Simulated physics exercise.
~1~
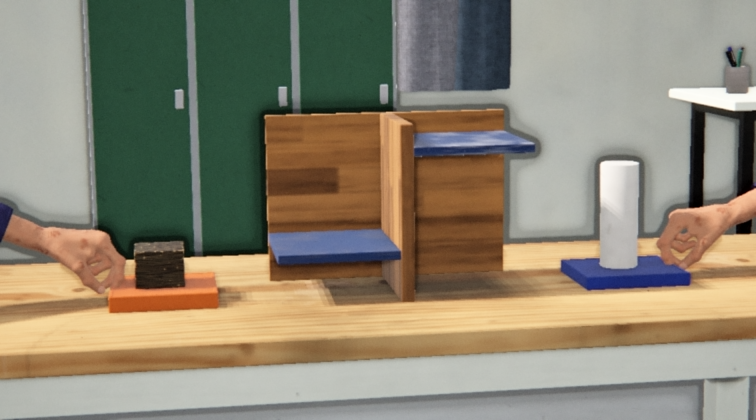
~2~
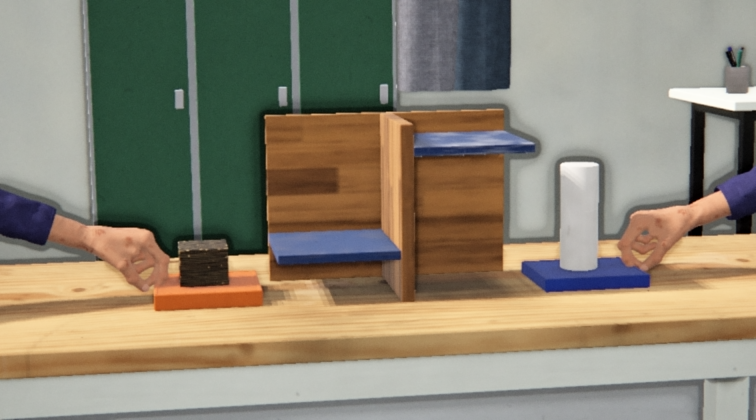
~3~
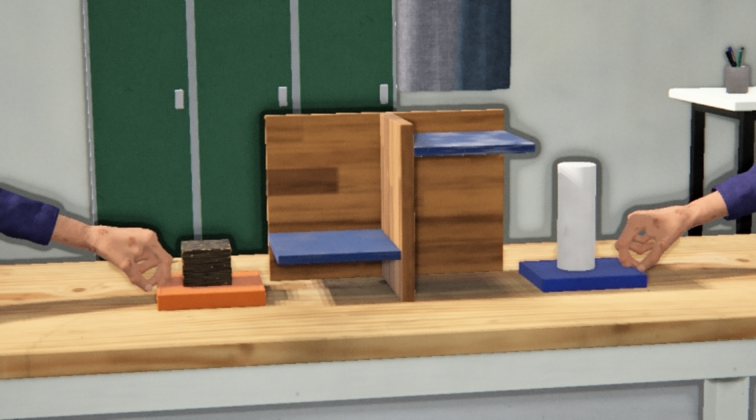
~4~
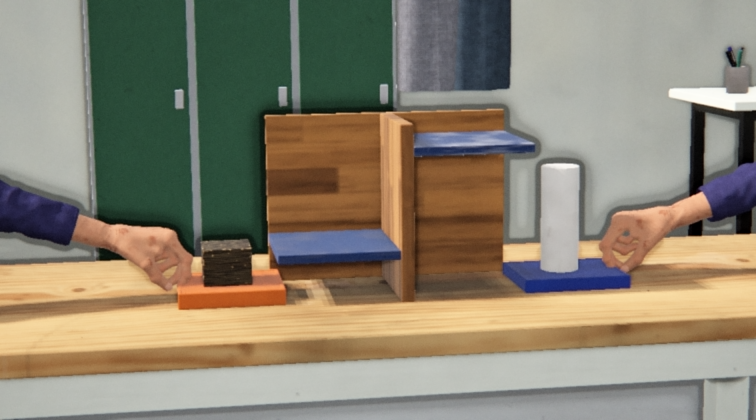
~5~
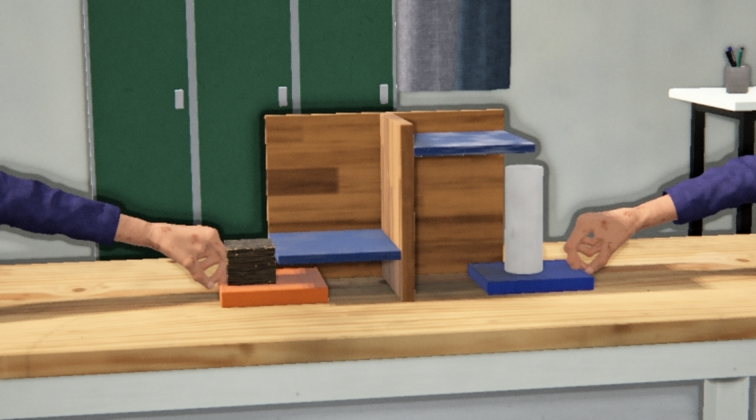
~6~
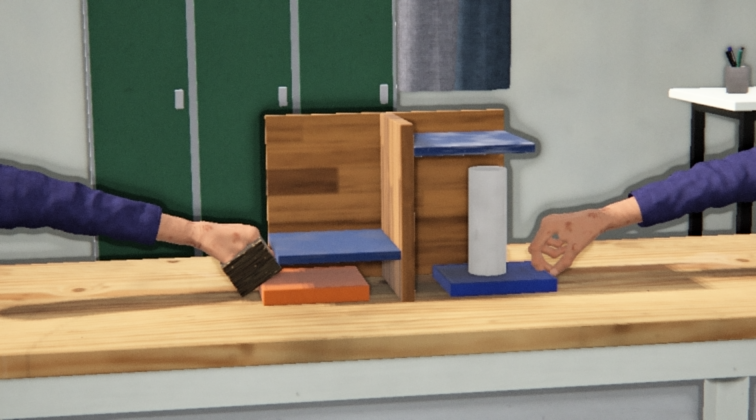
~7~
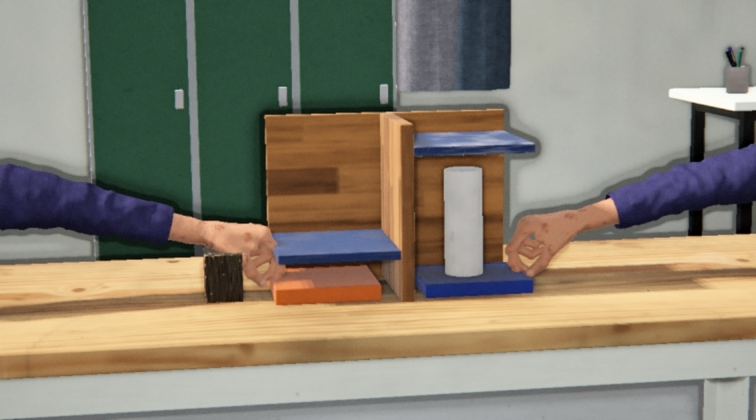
An orange tray carrying a black block and a blue tray carrying an upright white candle were pushed inward by two hands toward a wooden stand; the low left shelf knocked the block off onto the table, while the candle slid under the higher shelf still standing.
